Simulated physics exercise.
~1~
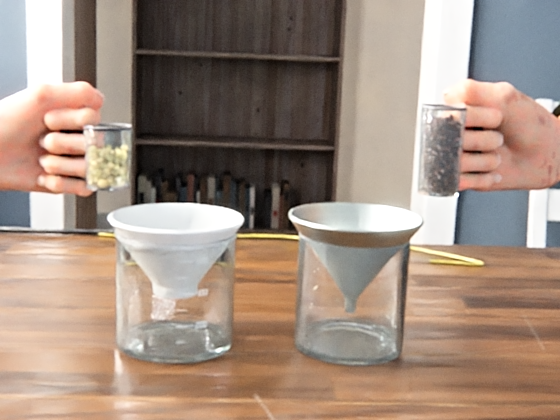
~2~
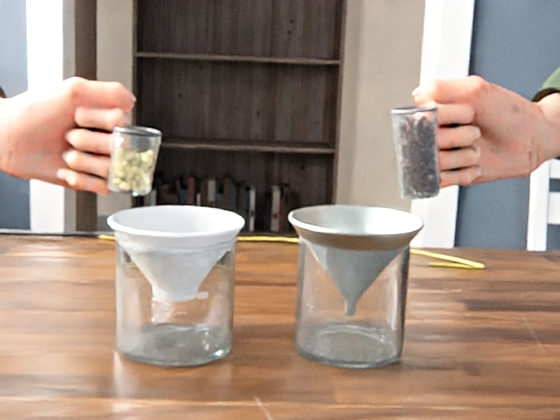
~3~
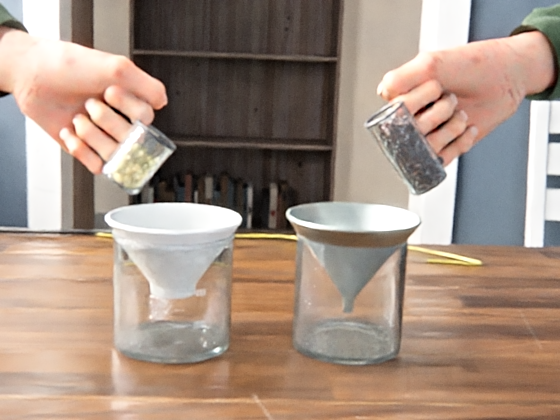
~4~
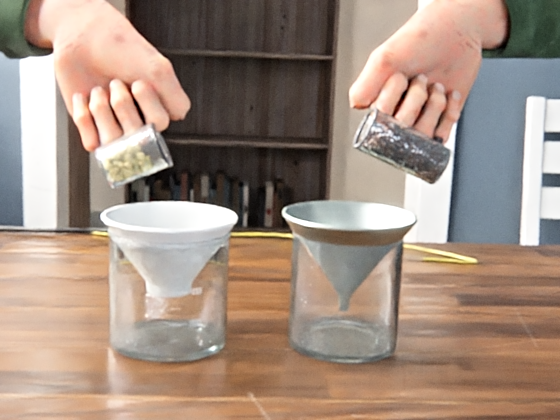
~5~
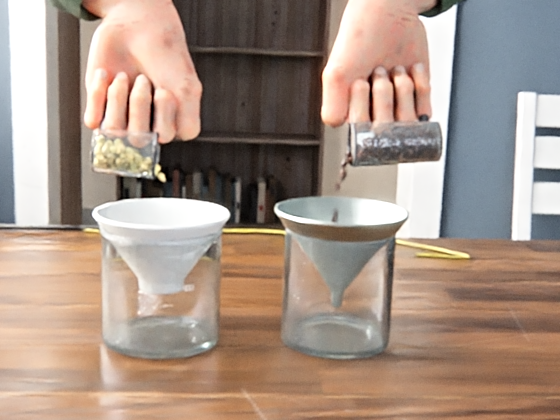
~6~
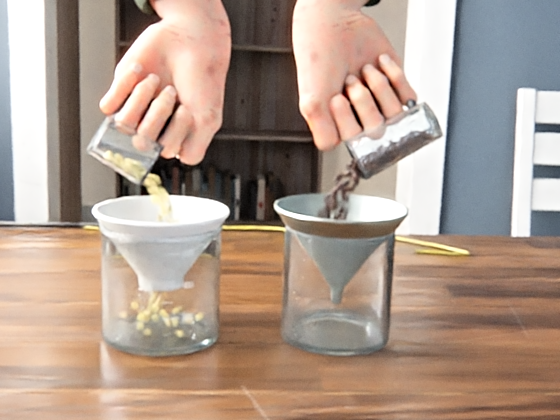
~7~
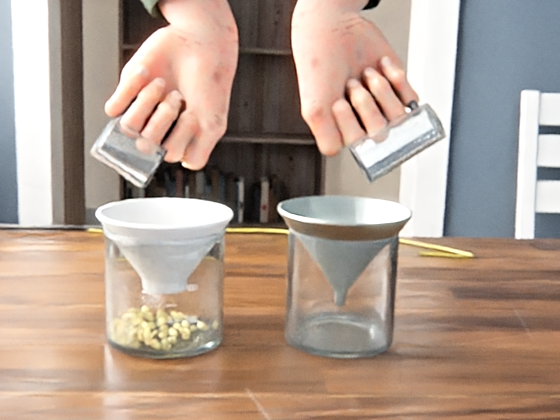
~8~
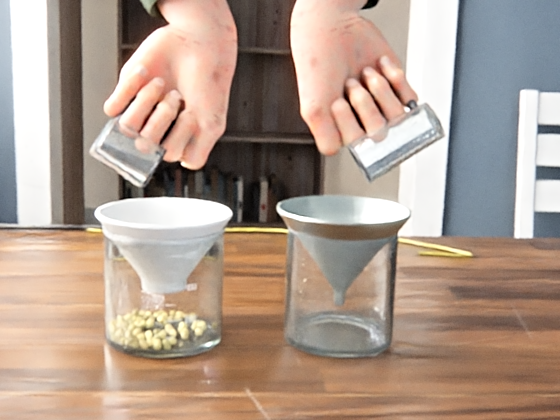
On a wooden table in a room with a dark bookcase behind, seen from the front by a slightly swaying camera, two funnels stand in clear glass jars, a white one on the left and a grey one on the right. Two hands hold small clear cups above them, the left with yellowish-green pieces, the right with dark ones. The hands tilt the cups inward and tip them over, pouring both loads into the funnels. The pale pieces drop through and pile up in the left jar. The dark pieces stay stuck in the grey funnel, leaving the right jar empty.
